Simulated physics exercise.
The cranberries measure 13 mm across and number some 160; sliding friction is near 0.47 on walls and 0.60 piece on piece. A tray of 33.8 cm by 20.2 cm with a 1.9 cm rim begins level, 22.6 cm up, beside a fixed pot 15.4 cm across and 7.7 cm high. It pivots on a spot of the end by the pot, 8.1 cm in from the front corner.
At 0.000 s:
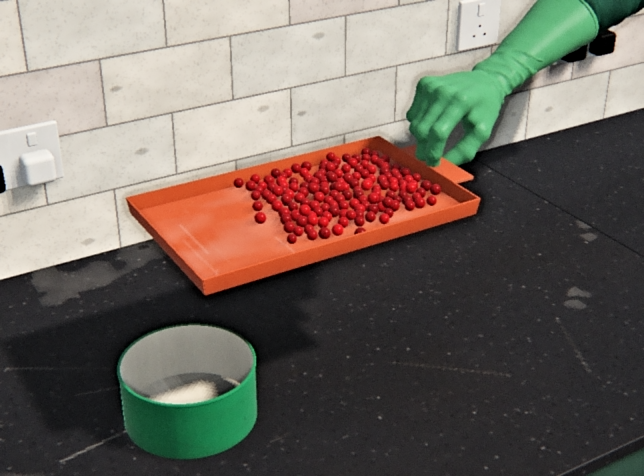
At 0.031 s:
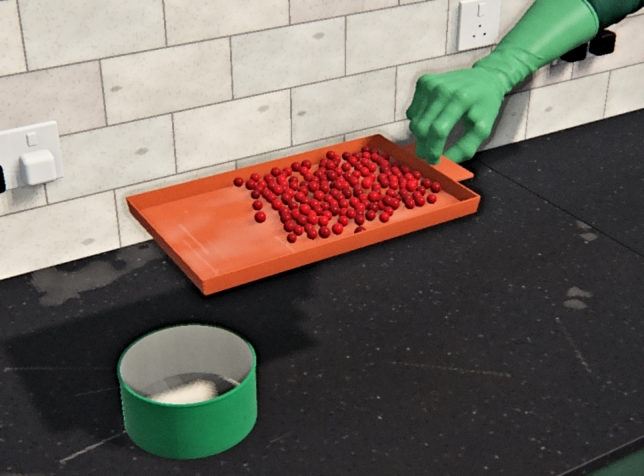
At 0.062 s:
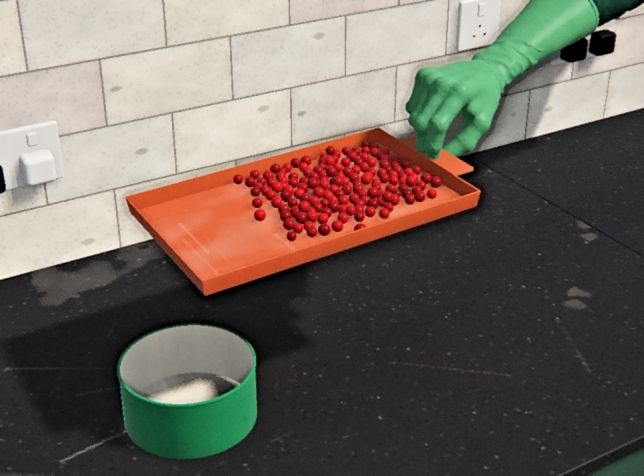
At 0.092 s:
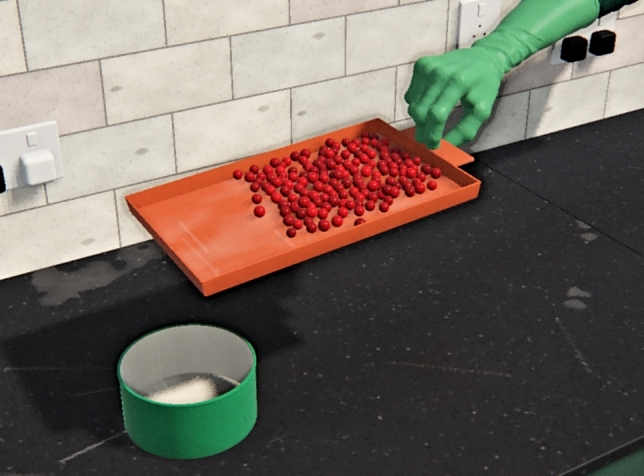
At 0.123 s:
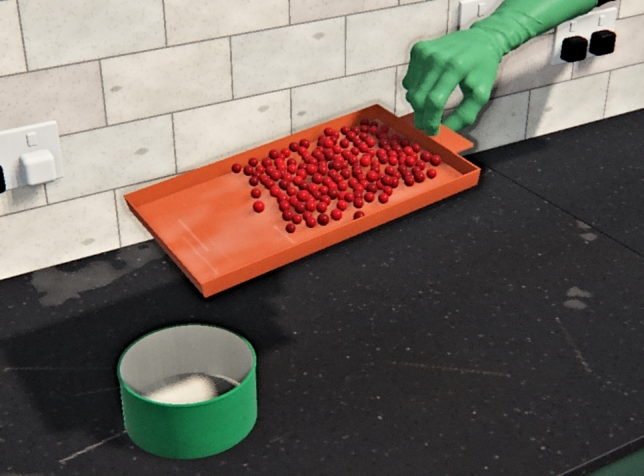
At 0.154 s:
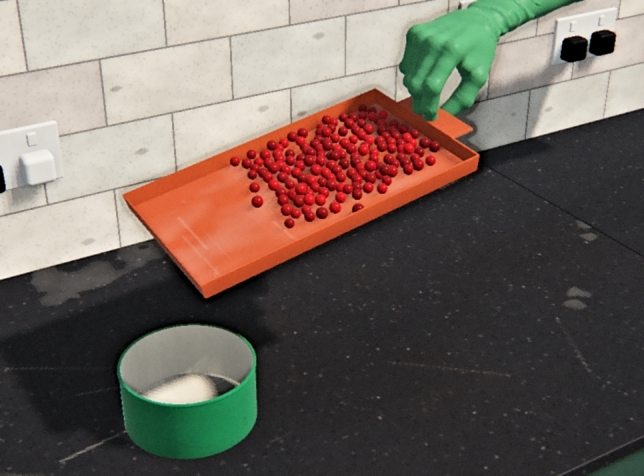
On a dark countertop, a green-gloved hand slowly raises the right end of an orange tray of red cranberries.
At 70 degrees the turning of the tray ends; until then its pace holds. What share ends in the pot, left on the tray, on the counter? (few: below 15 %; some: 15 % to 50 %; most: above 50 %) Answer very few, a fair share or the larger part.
Pot very few, tray a fair share, counter the larger part.
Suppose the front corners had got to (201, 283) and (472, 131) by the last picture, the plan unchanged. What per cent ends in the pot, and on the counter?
Pot 0, counter 85.
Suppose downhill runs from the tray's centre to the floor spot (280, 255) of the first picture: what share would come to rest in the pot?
About 0 per cent.
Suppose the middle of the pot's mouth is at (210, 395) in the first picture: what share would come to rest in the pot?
Some 10 per cent.
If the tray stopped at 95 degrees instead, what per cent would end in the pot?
It would be near 10 per cent.
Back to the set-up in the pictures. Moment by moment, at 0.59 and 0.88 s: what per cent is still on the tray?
About 100, 40.
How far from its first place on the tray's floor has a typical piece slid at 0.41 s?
Roughly 3 cm.
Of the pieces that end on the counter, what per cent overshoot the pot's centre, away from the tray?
Some 100 per cent.
After 0.41 s, tilt 40 degrees; the tray holds 100 %, the pot 0 %.
After 0.59 s, tilt 61 degrees; the tray holds 100 %, the pot 0 %.
After 0.88 s, tilt 70 degrees; the tray holds 40 %, the pot 0 %.
At rest (1.8 s), pot 0 %, tray 30 %, counter 70 %.
